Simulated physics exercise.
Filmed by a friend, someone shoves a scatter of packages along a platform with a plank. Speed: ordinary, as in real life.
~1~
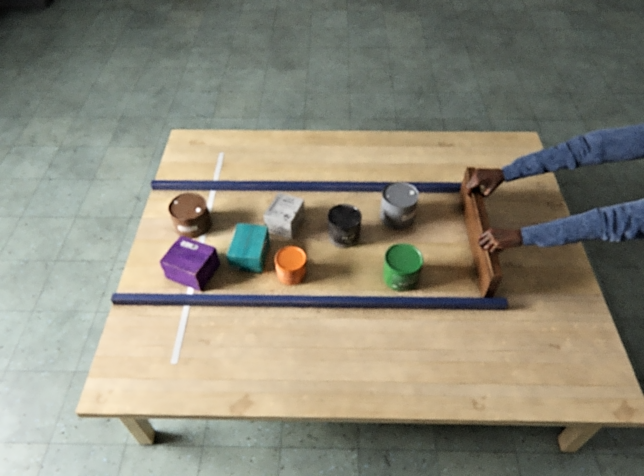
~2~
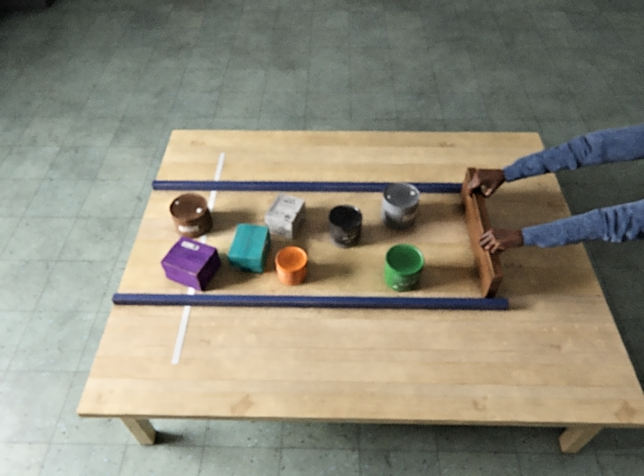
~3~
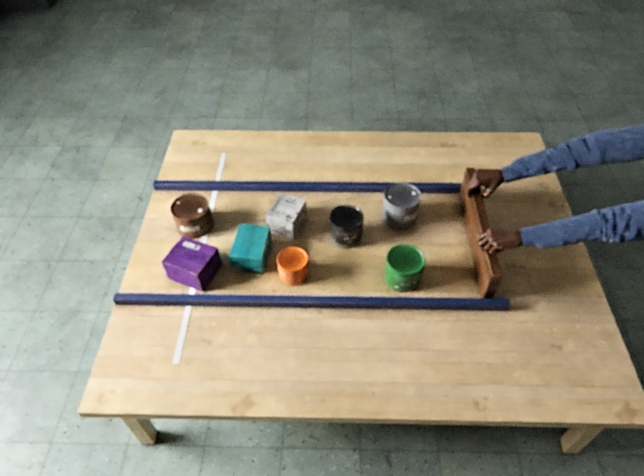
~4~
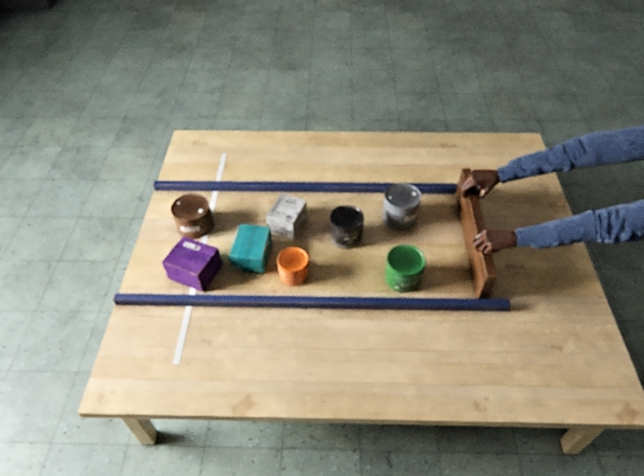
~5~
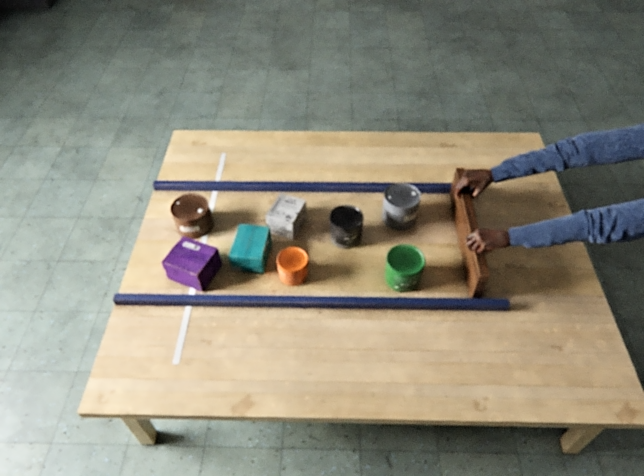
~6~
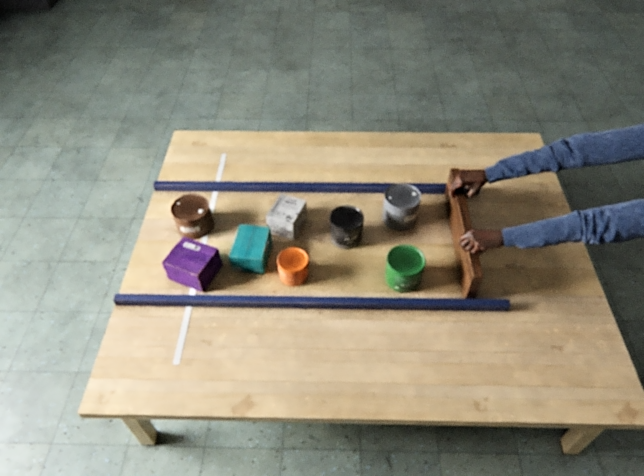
A wooden plank, gripped by two hands at the right, slides a short way left between two blue rails on a table, nearing a green pail and a grey canister, while the scattered containers and boxes stay in place.
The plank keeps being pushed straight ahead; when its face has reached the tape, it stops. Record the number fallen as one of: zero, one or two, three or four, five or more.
Lost: One or two.
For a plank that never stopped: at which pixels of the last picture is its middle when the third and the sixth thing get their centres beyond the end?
It sits near (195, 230), and then near (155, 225).
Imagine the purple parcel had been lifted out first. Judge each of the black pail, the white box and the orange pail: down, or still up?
As for the black pail, it keeps its place; the white box keeps its place; the orange pail keeps its place.
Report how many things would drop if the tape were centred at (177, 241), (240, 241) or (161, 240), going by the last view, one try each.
Try 1: 5; try 2: 0; try 3: 5.
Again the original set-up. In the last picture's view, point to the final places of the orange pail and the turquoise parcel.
First: About (144, 266); second: About (142, 241).
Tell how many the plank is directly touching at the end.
At rest, 3 are in contact.
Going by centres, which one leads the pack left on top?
That is the turquoise parcel.
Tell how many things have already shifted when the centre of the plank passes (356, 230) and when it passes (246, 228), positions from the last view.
First 3, then 8.
Soon after, none off yet; brown canister at rest near (193, 216); purple parcel at rest near (193, 264); turquoise parcel at rest near (252, 249).
Then, none off yet; brown canister at rest near (193, 216); purple parcel moved a little near (188, 264); turquoise parcel moved a little near (240, 248).
Further on, none off yet; brown canister moved a little near (172, 215); purple parcel moved about its own width near (142, 268); turquoise parcel moved well along near (182, 244).
At rest, the number that fall off is one or two; fallen, purple parcel and brown canister.
